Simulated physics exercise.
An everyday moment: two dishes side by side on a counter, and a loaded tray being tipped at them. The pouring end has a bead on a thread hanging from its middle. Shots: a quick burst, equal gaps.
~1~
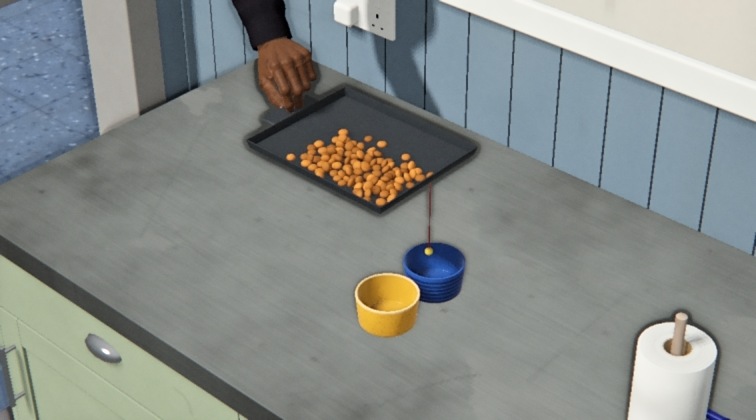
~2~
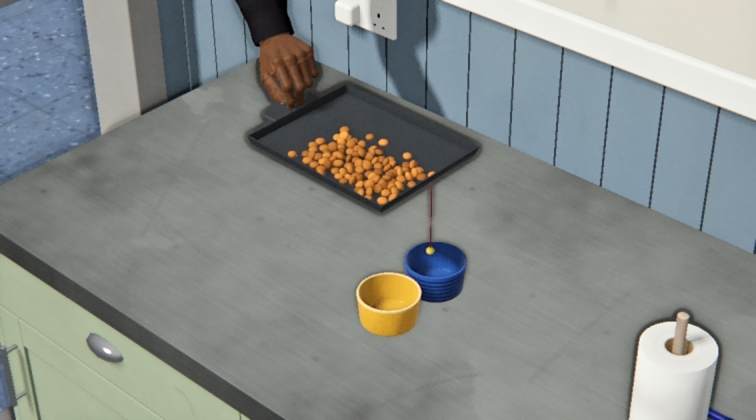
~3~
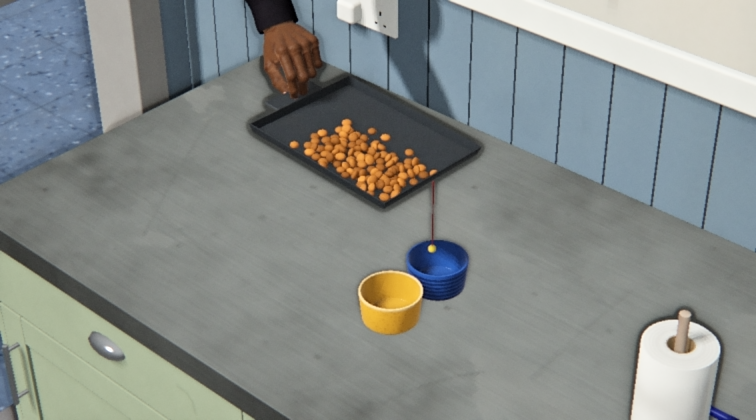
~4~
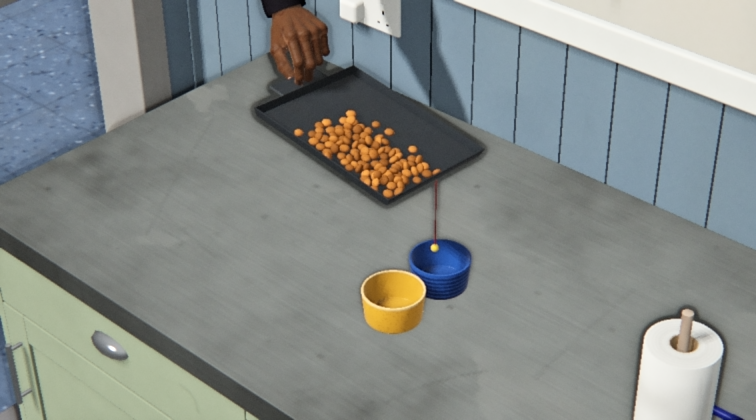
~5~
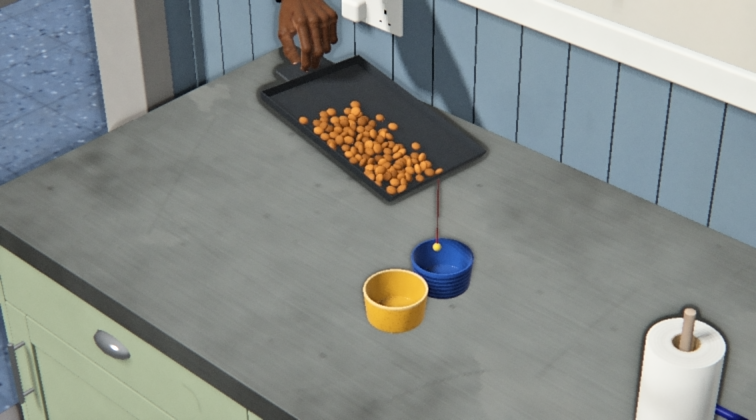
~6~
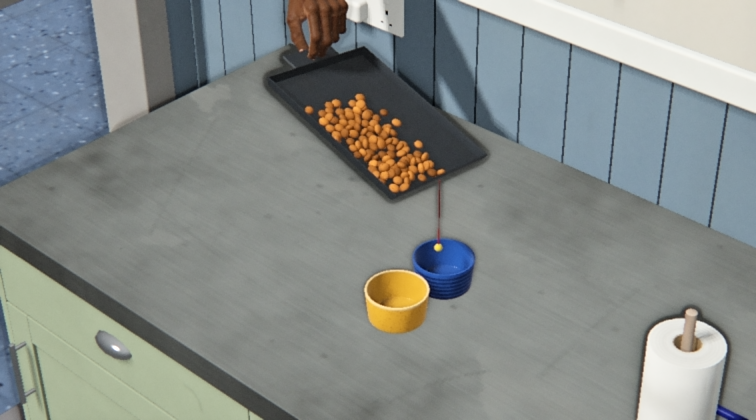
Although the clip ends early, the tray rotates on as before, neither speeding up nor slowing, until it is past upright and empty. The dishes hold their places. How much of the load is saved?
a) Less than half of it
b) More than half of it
Option a: Less than half of it.
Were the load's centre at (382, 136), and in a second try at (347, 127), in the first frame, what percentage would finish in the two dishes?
That would be 10 per cent, and then 0 per cent.
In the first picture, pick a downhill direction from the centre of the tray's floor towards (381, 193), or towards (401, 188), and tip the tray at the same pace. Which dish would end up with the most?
On the first try it's the left-side dish, on the second the left-side dish.
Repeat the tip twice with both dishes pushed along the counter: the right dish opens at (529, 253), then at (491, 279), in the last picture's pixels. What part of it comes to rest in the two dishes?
Close to 10 in a hundred, then close to 0 in a hundred.
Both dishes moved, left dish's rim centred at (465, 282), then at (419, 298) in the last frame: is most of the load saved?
Taking the places in turn, it's shy of half and then shy of half.
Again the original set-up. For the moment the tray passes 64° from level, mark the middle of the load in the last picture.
About (451, 160).
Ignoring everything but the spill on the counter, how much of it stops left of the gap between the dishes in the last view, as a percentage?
About 0 per cent.
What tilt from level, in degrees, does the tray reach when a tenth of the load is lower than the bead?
75°, roughly.
Soon, tray tipped steeply; nearly all on the tray; a small part in the air.
A while on, tray tipped past a quarter turn; a stray few on the tray; a small part in the right dish; about two thirds outside both; about a quarter in the air.
Towards the end, tray tipped past a quarter turn; a small part in the right dish; nearly all outside both.
Finally, tray tipped past a quarter turn; none in the left dish; a small part in the right dish; nearly all outside both.
